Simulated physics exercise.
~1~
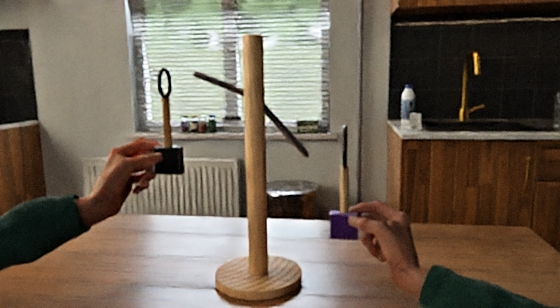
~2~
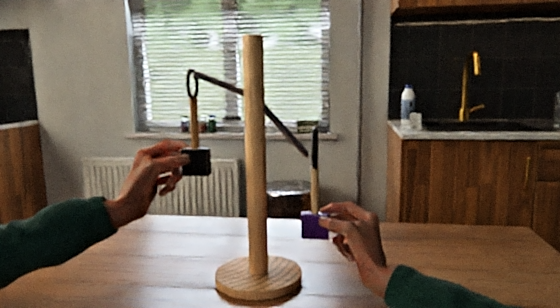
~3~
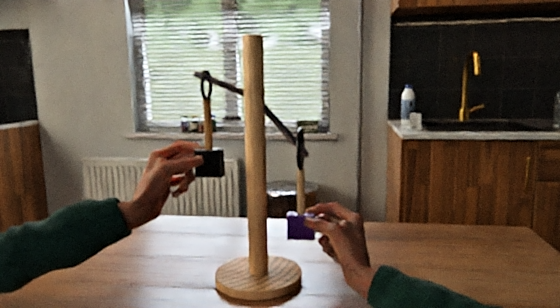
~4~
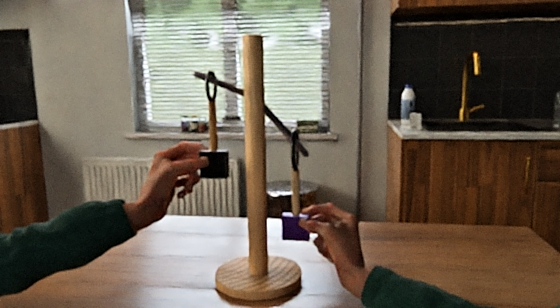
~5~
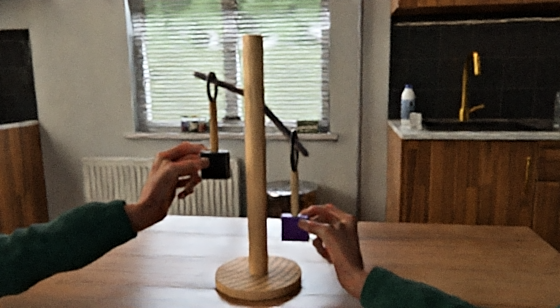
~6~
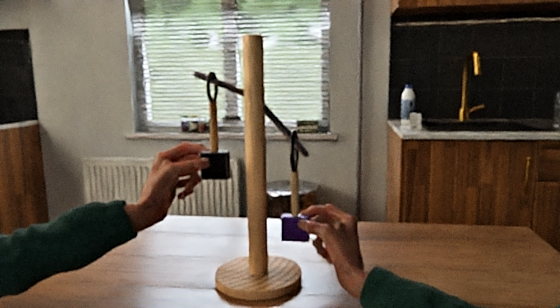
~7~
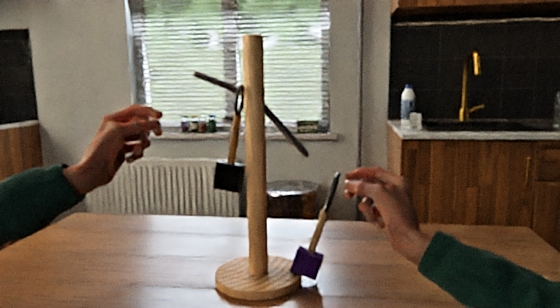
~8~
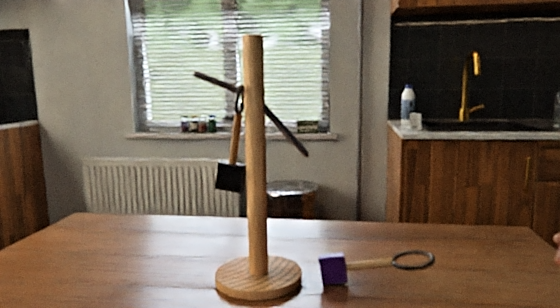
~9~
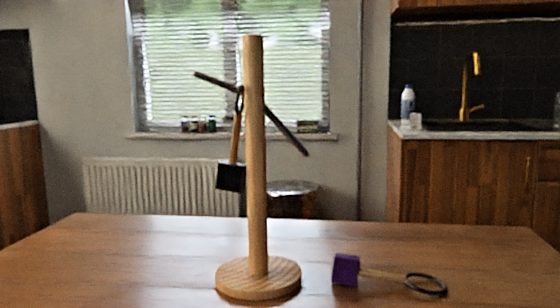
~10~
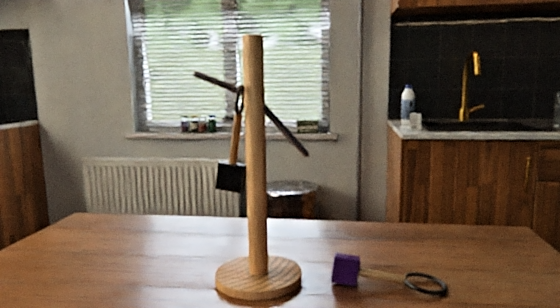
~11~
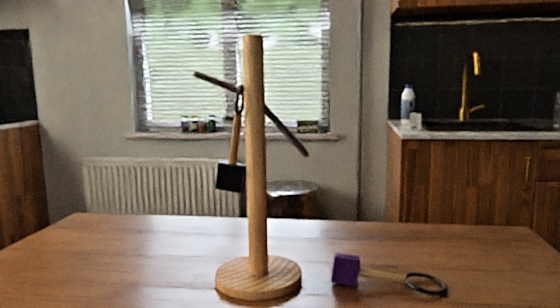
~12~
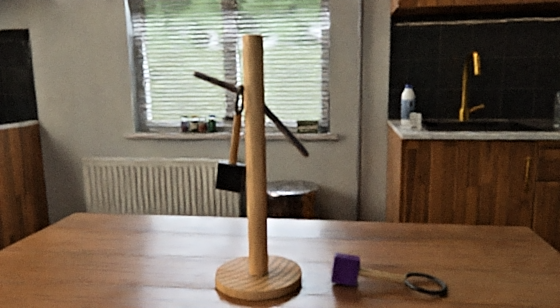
Two hands hang brushes on a peg stand; the purple falls, the black stays.
